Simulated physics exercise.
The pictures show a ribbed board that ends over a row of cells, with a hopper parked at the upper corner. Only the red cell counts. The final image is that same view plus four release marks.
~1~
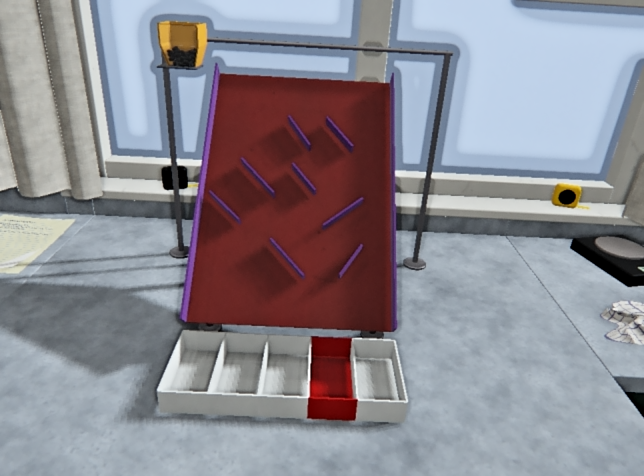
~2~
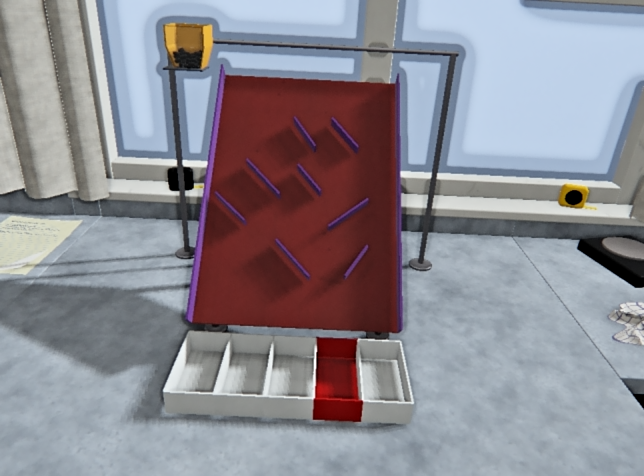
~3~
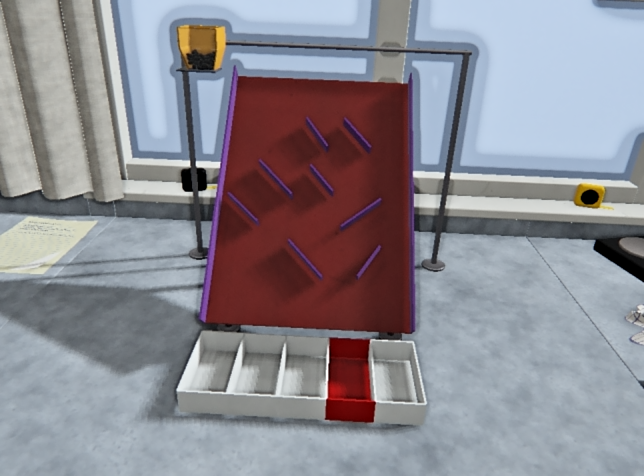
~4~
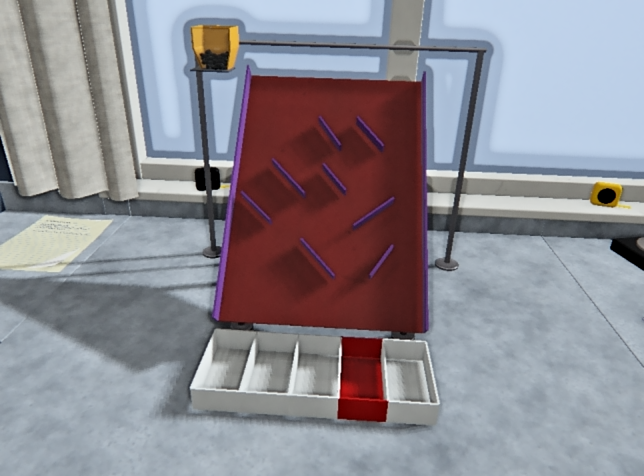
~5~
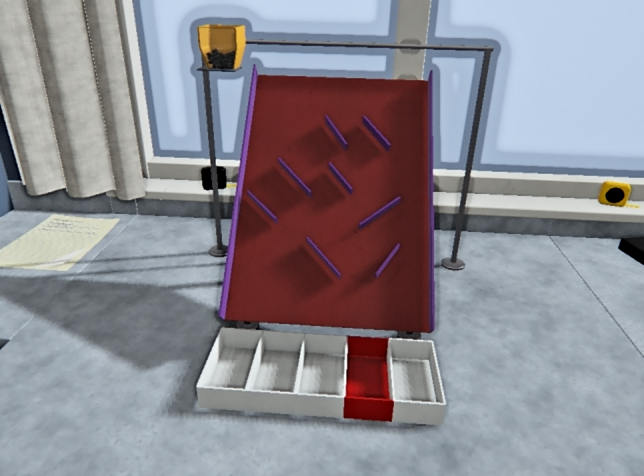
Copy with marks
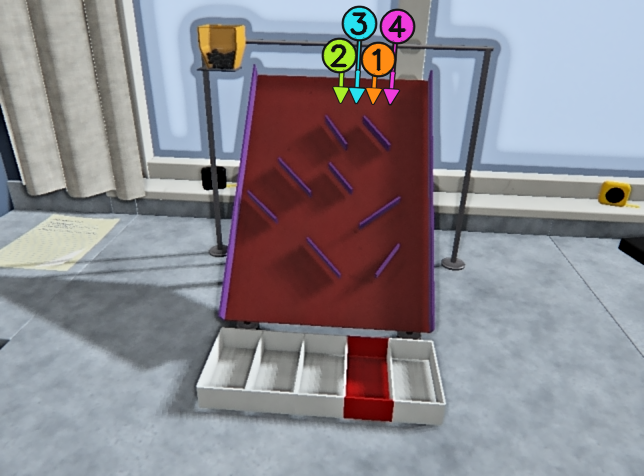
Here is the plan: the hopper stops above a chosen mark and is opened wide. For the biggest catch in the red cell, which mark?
Best: 2.
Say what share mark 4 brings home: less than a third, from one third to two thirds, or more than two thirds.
Mark 4 gives less than a third.
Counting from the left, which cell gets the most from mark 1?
The fifth.
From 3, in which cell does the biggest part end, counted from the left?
The fourth from the left.
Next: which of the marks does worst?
It is 4.
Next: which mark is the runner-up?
The answer is 3.
On the marked copy, mark 1 meets the board at (373, 98); mark 2 meets the board at (340, 97); mark 3 meets the board at (356, 97); mark 4 meets the board at (390, 98).
Choosing 1, roughly a quarter in the red cell, roughly two thirds in other cells, just a few held on the board, about a tenth outside the box.
Choosing 2, the larger part in the red cell, about a tenth in other cells, about a tenth held on the board.
Choosing 3, roughly half in the red cell, roughly a quarter in other cells, about a tenth held on the board.
Choosing 4, about a tenth in the red cell, the larger part in other cells.
